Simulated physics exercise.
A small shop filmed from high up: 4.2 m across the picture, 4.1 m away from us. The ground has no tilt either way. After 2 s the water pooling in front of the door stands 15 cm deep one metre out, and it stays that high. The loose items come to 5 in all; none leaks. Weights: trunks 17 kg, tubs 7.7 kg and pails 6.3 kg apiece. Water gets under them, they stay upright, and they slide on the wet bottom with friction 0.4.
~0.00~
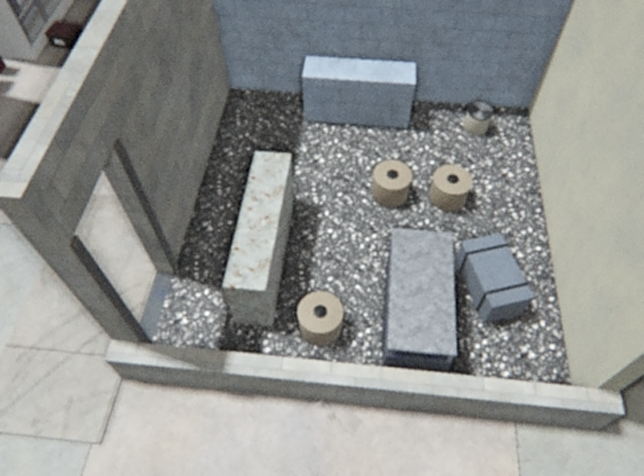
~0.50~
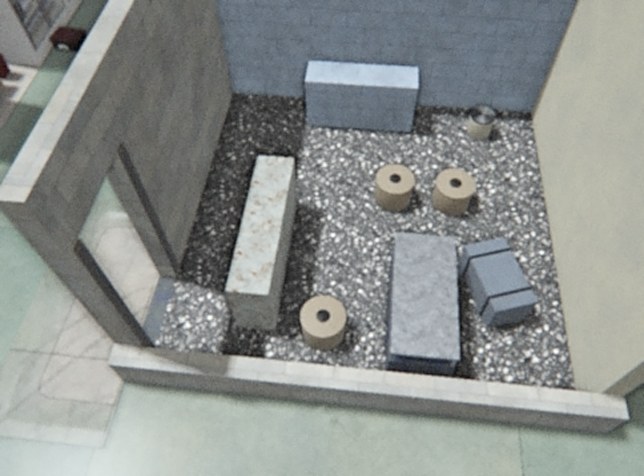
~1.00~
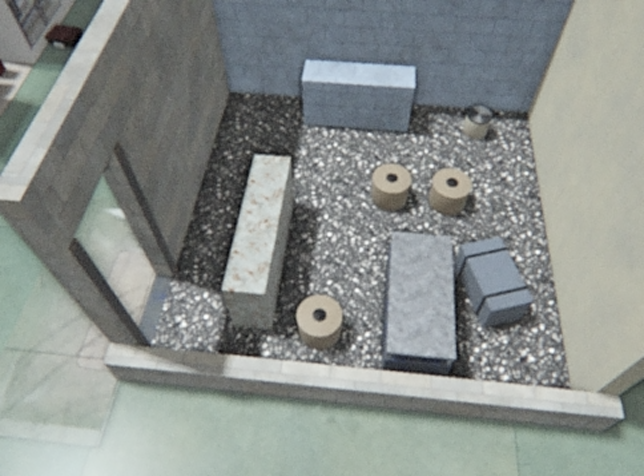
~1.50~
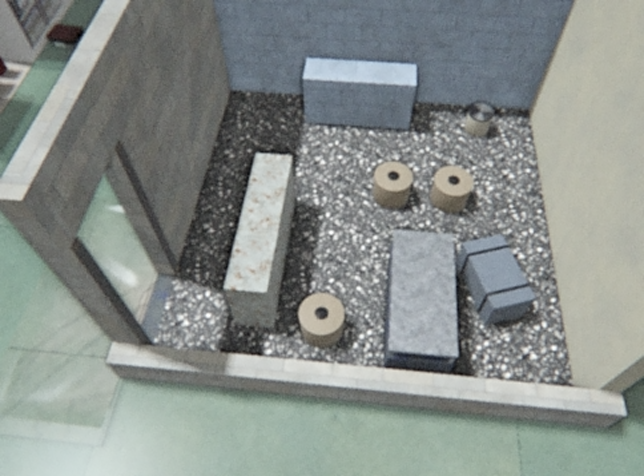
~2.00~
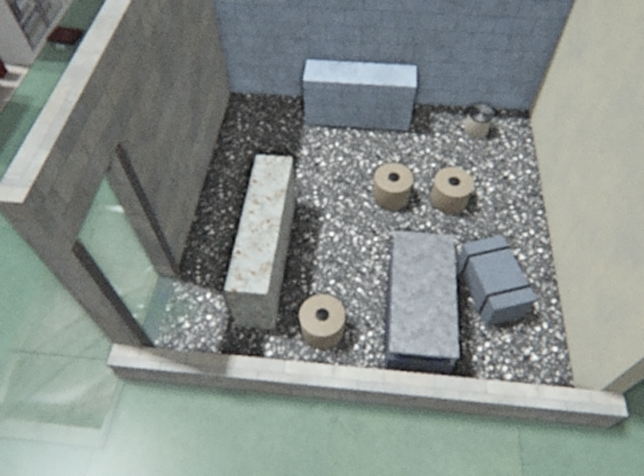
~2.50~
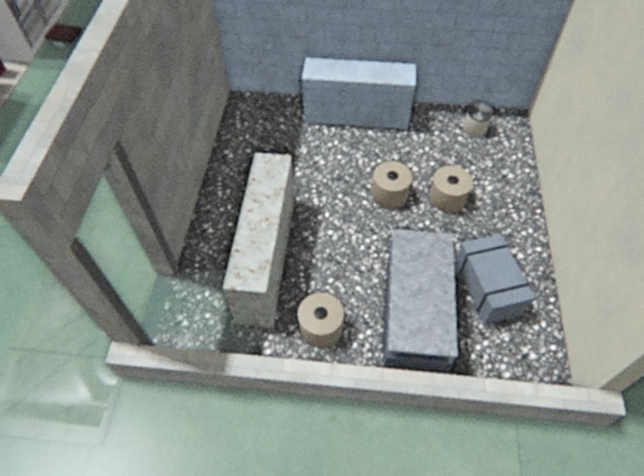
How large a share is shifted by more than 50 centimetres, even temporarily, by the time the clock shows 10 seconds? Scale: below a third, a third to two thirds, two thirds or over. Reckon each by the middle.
On that scale, below a third.
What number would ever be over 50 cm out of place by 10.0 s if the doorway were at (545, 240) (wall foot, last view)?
2.
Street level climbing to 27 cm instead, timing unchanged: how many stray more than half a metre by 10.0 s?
That would make 2 of them.
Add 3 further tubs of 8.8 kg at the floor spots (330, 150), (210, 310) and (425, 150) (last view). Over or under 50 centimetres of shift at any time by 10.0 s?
Note, in order of listing: Stays below the threshold, crosses the threshold, stays below the threshold.
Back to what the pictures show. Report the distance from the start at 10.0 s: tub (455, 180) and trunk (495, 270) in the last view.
In turn: 0 cm, 0 cm.
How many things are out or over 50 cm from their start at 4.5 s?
By that point, 0.
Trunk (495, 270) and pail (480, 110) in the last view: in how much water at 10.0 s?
Depths: Near 1 cm, then near 2 cm.
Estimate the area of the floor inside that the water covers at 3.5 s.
At that time the wet patch spans about 2.5 m2.
After 3.5 s 0 of 5 are over 50 cm from their spots; 0 afloat.
After 4.5 s 0 of 5 are over 50 cm from their spots; 0 afloat.
After 7.0 s 0 of 5 are over 50 cm from their spots; 0 afloat.
After 10.0 s 1 of 5 are over 50 cm from their spots, and 1 have been at some point; 0 afloat.
